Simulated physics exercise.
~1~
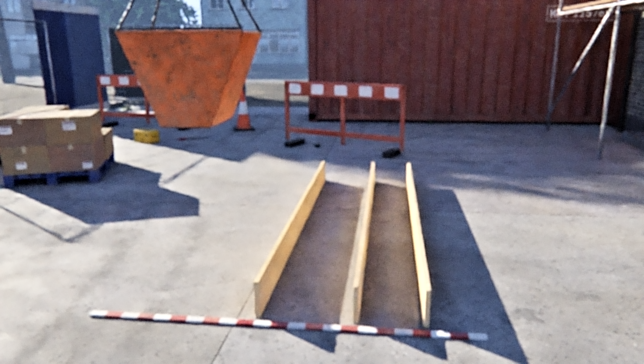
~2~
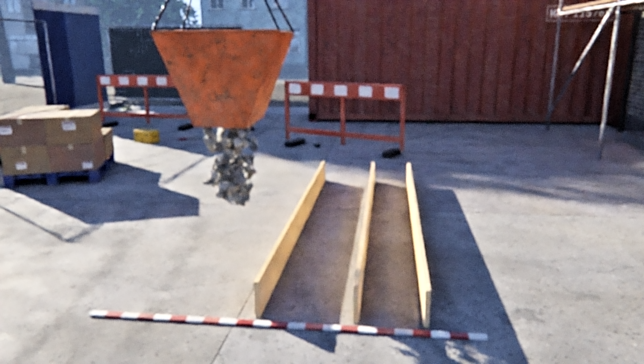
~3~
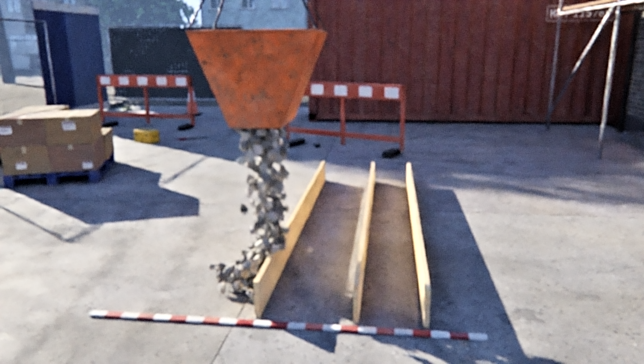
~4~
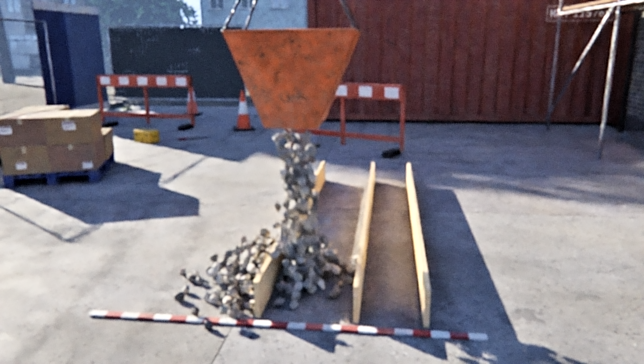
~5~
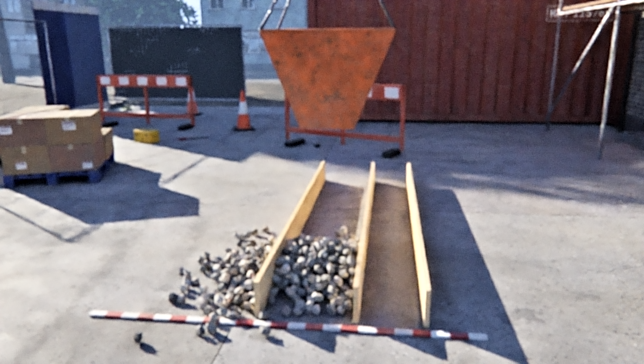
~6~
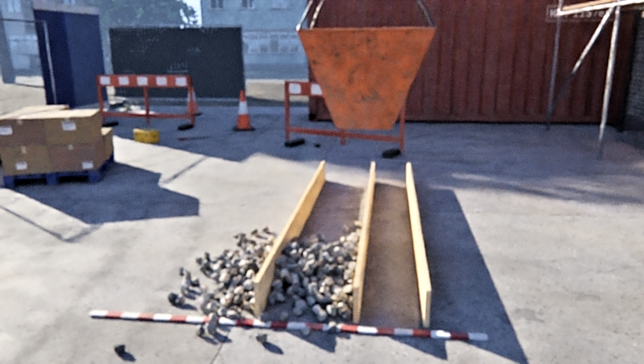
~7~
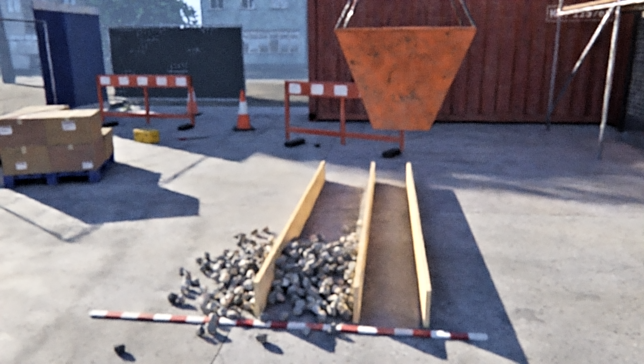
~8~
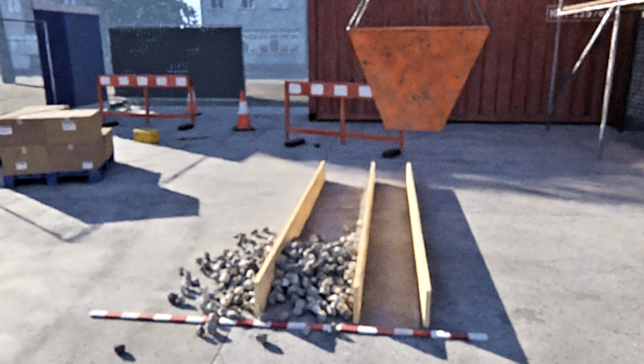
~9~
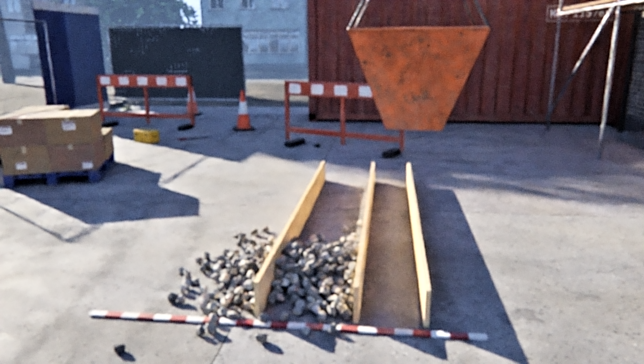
At the start, an orange skip hangs from above over a sunlit concrete yard, left of three wooden planks that mark off two bays behind a red and white striped staff. The skip glides to the right and grey stones begin to pour from its bottom. They land first on the ground left of the bays, then spill over the nearest plank into the left bay. The skip empties and carries on rightward, then stops beyond the planks. At the end, the stones lie still, most in the left bay and the rest outside it, while the right bay stays empty.
